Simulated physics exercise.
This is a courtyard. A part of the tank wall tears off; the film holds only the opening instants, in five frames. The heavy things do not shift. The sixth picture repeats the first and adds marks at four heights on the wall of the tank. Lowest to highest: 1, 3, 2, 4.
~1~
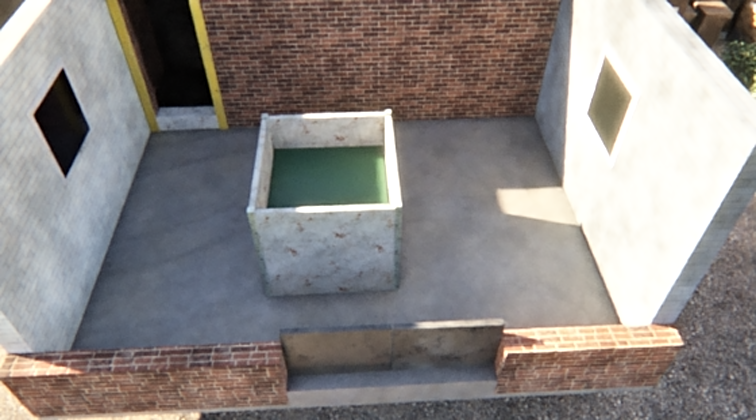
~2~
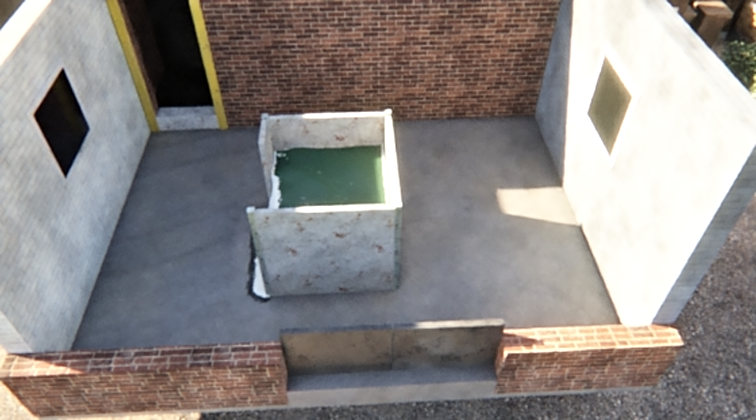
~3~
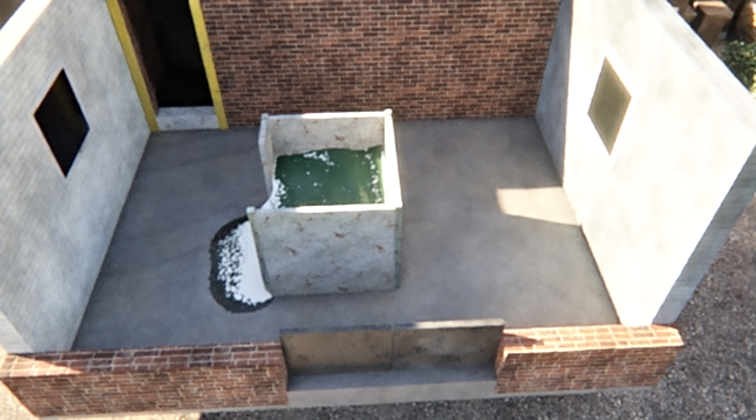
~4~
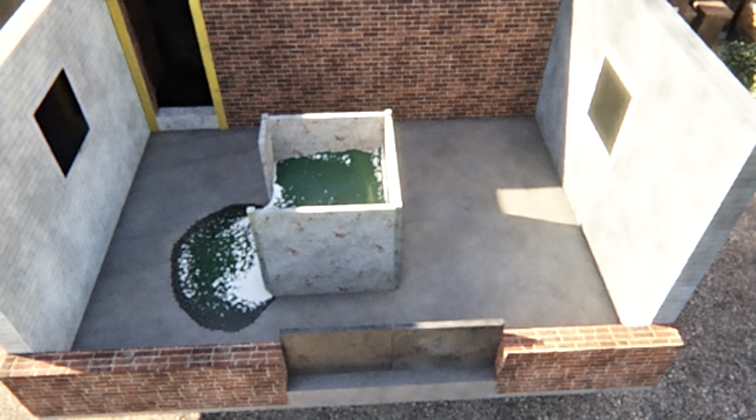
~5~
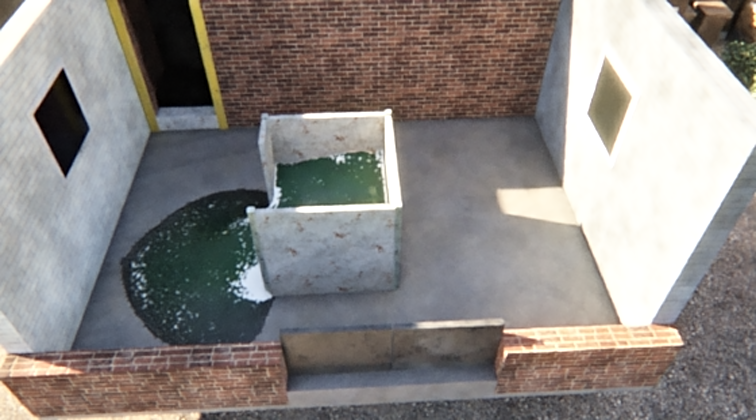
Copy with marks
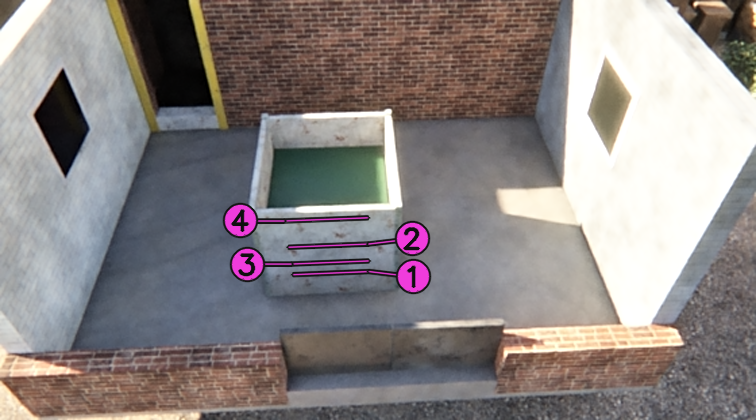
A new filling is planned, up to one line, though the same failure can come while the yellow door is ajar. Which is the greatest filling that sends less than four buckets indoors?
Level 2 just does it.
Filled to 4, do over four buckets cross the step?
Yes, it does.
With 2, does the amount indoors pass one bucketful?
Yes.
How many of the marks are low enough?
Three.
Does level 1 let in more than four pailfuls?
No, not at all.
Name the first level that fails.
4.
On the marked copy, 1 at (331, 273); 2 at (328, 245); 3 at (330, 262); 4 at (326, 219); from the bottom up 1, 3, 2, 4.
Choosing 1, nothing gets over.
Choosing 2, a bucket or two gets in.
Choosing 3, nothing gets over.
Choosing 4, about 13 bucketfuls get in.
